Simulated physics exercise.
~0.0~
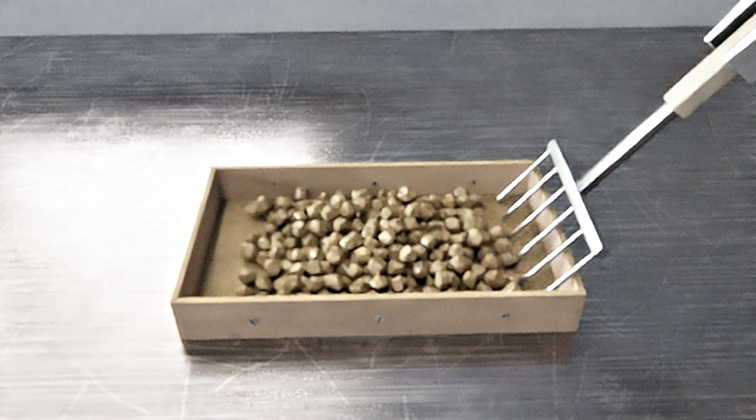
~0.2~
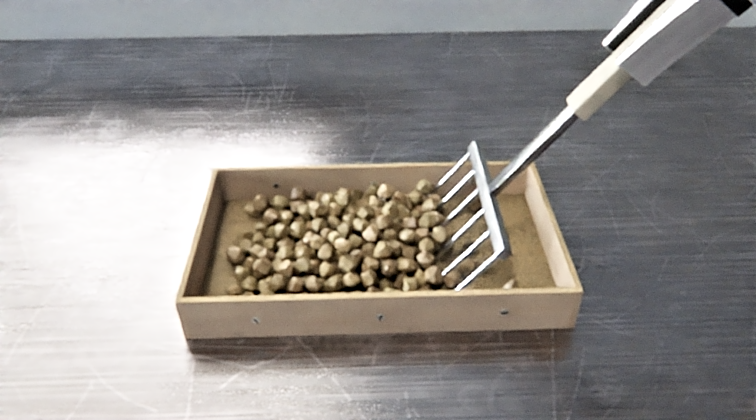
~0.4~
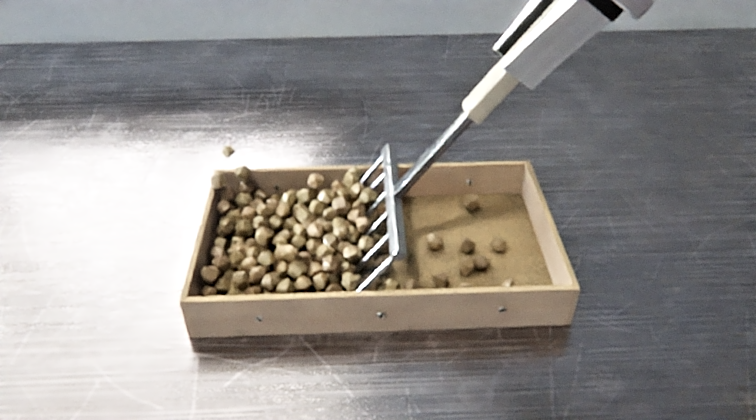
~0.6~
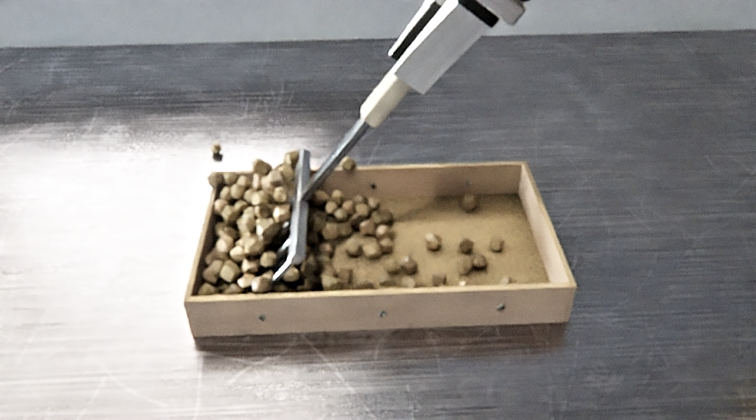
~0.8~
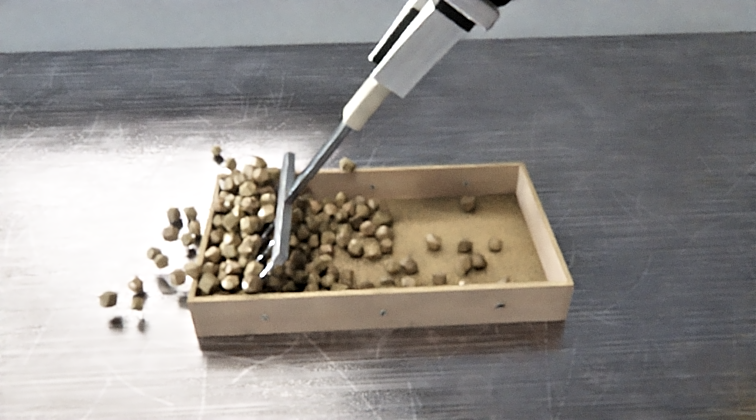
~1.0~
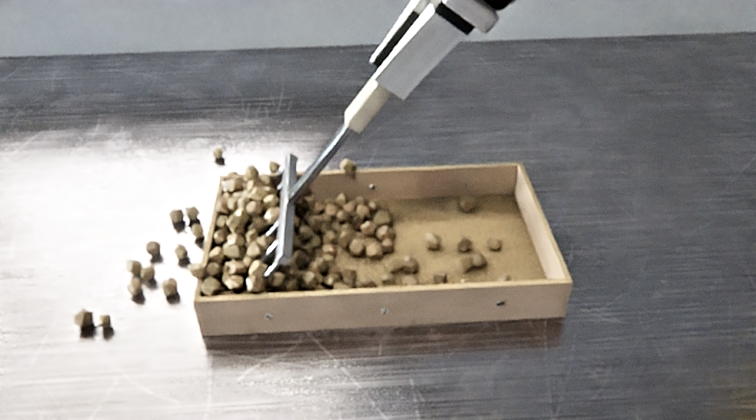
Robot-held rake pushing small brown pebbles leftward across a shallow tray, heaping them at the end as some spill onto the table.
